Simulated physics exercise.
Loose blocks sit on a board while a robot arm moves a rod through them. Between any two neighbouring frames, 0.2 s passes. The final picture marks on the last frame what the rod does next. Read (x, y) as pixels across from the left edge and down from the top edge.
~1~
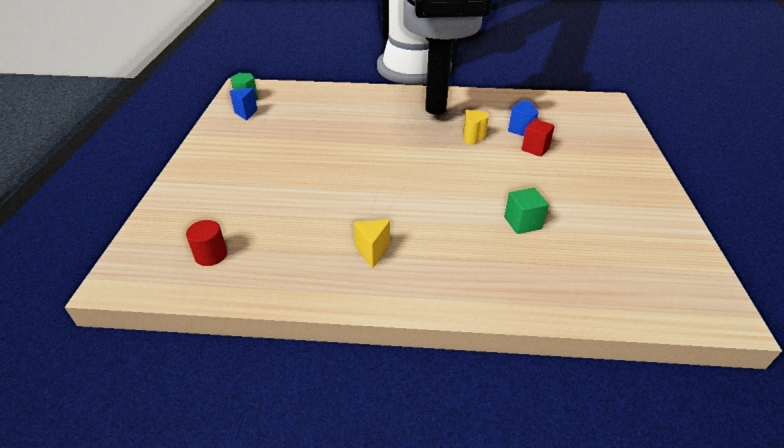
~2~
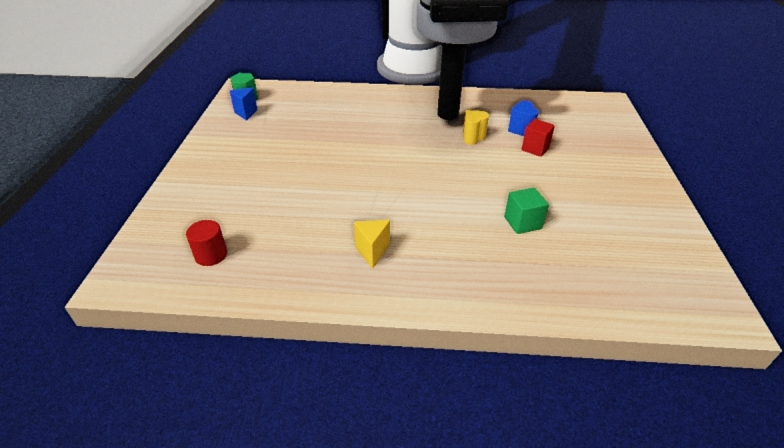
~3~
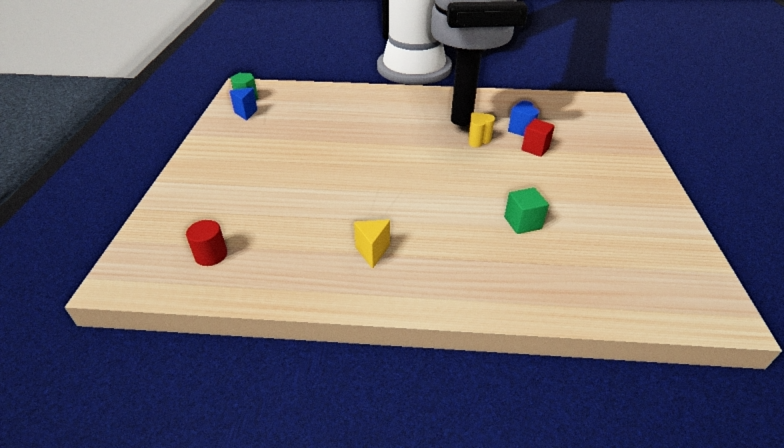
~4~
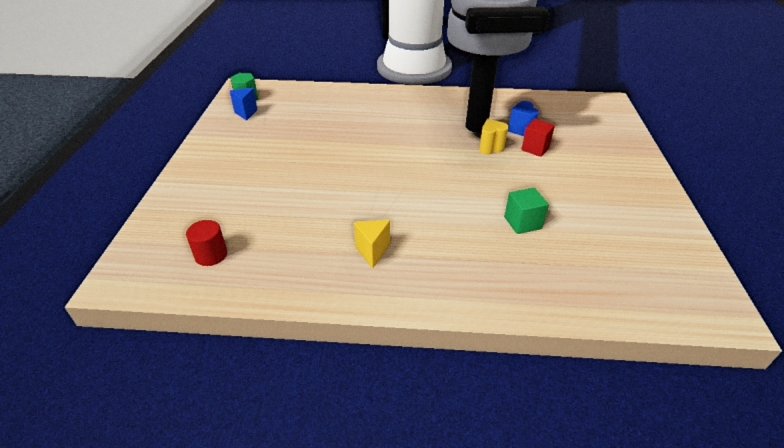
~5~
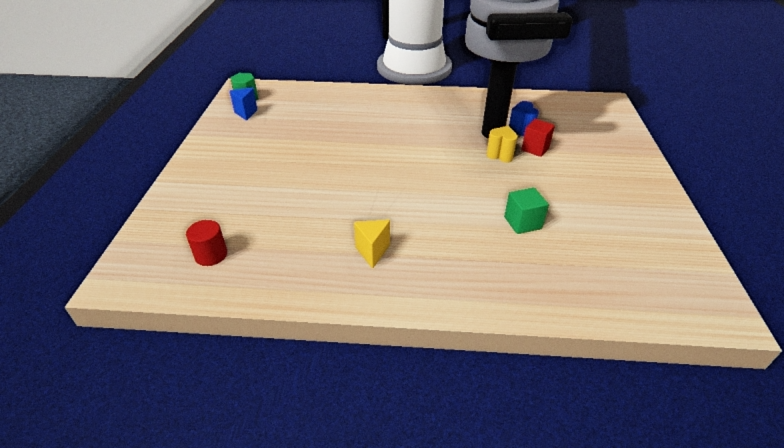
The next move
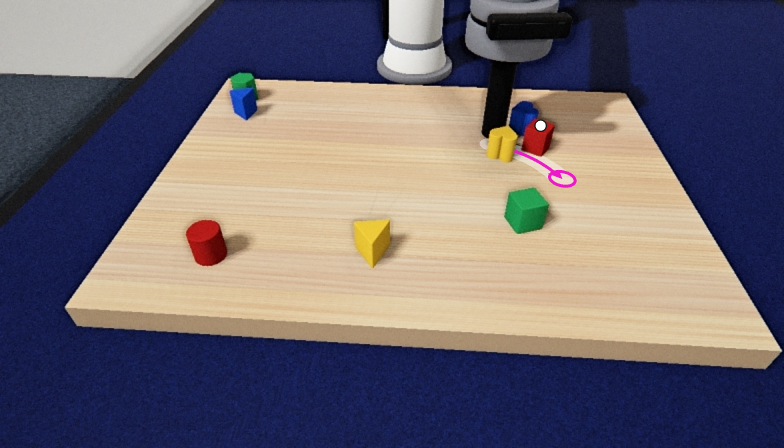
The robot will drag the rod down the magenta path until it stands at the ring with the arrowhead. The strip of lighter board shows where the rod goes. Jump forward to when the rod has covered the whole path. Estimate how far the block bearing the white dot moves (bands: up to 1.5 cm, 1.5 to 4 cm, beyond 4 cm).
Displaced 1.5 to 4 cm.
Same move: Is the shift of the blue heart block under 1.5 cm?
Yes, that is what happens.
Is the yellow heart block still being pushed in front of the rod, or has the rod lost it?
I think it loses its spot in front.
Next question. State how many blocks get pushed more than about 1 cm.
Answer: Two blocks.
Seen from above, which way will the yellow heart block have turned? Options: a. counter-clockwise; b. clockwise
I'll go with b - clockwise.
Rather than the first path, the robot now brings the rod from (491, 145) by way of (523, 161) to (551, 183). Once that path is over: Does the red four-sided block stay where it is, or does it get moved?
At the end of the path, it will still be in place.
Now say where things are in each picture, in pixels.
In the first frame, rod tip (436, 110); block tops, yellow heart block (476, 115); blue heart block (526, 108); red four-sided block (541, 126).
In the second frame, rod (448, 115); blocks unchanged.
In the third frame, rod (462, 121); yellow heart block (481, 118).
In the fourth frame, rod (477, 127); yellow heart block (494, 126).
In the fifth frame, rod (493, 134); yellow heart block (504, 133); blue heart block (526, 108); red four-sided block (541, 126).
Path on the board, from (491, 145) over (517, 152) and (542, 164) to (562, 179); the dot is on the red four-sided block.
What follows on the original path. One third of the way, rod (520, 142); yellow heart block (515, 139), turned 50° clockwise; red four-sided block (547, 126), turned 20° anticlockwise.
Two thirds of the way, rod (545, 153); yellow heart block (516, 140), turned 60° clockwise; red four-sided block (556, 128), turned 65° anticlockwise.
At the end, rod (565, 168); yellow heart block (516, 140), turned 60° clockwise; blue heart block in place; red four-sided block (556, 128), turned 65° anticlockwise.
